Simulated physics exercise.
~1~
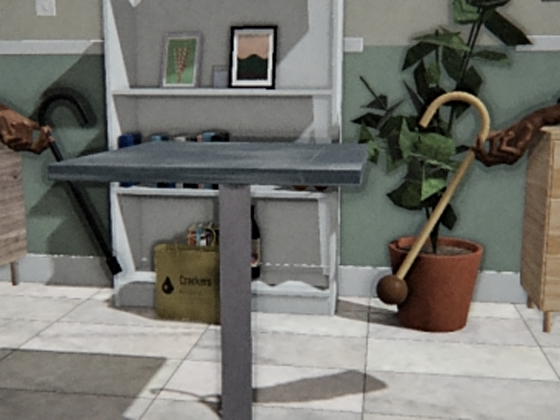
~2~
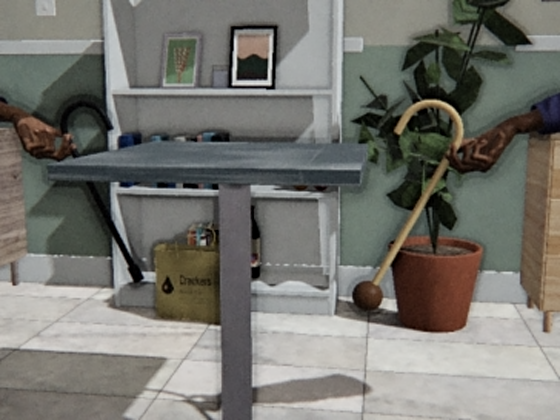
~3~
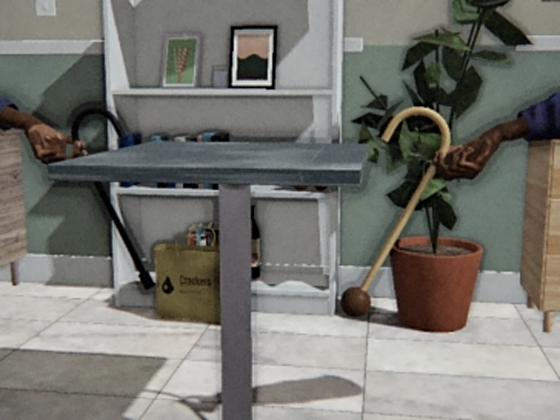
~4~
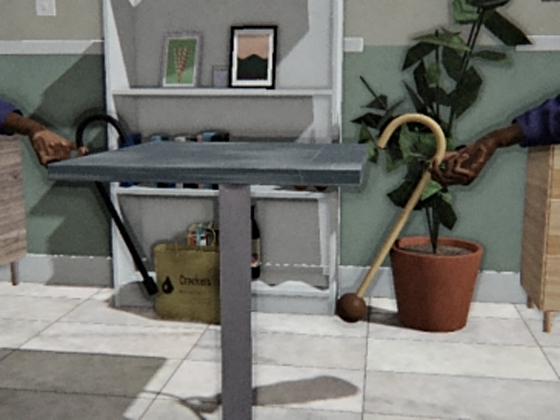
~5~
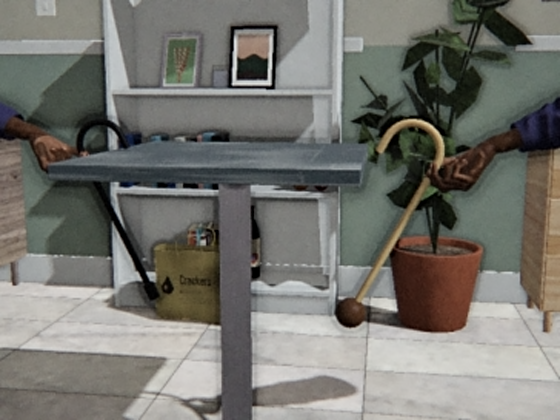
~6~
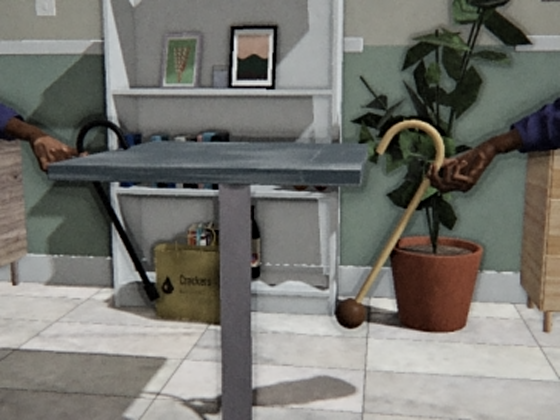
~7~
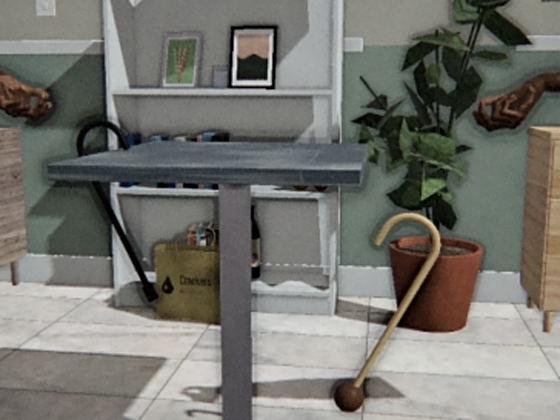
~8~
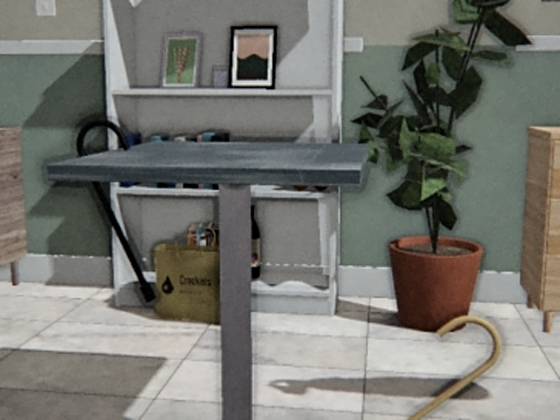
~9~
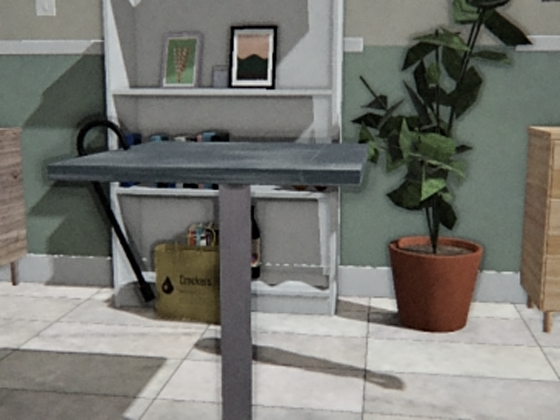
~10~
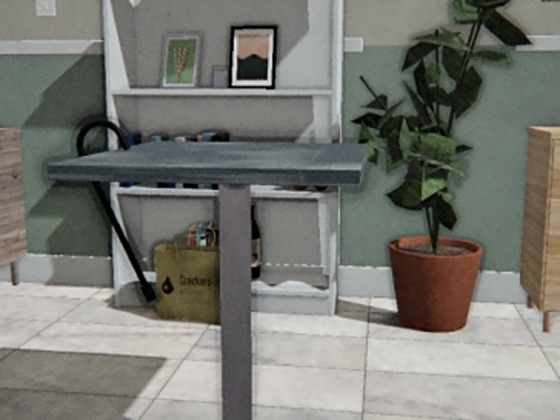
In a tiled room with a green and cream wall, seen from a still, level view, a grey table stands before white shelves, a tan bag and a potted plant. A hand on each side holds a hooked handle, a black cane at the left and a tan one with a brown round end at the right. The hands ease both hooks inward to the table's edges and pause. Then they let go and draw away. The tan one drops at once, tips over to the right and falls out of view, while the black cane stays hanging from the table's left edge.
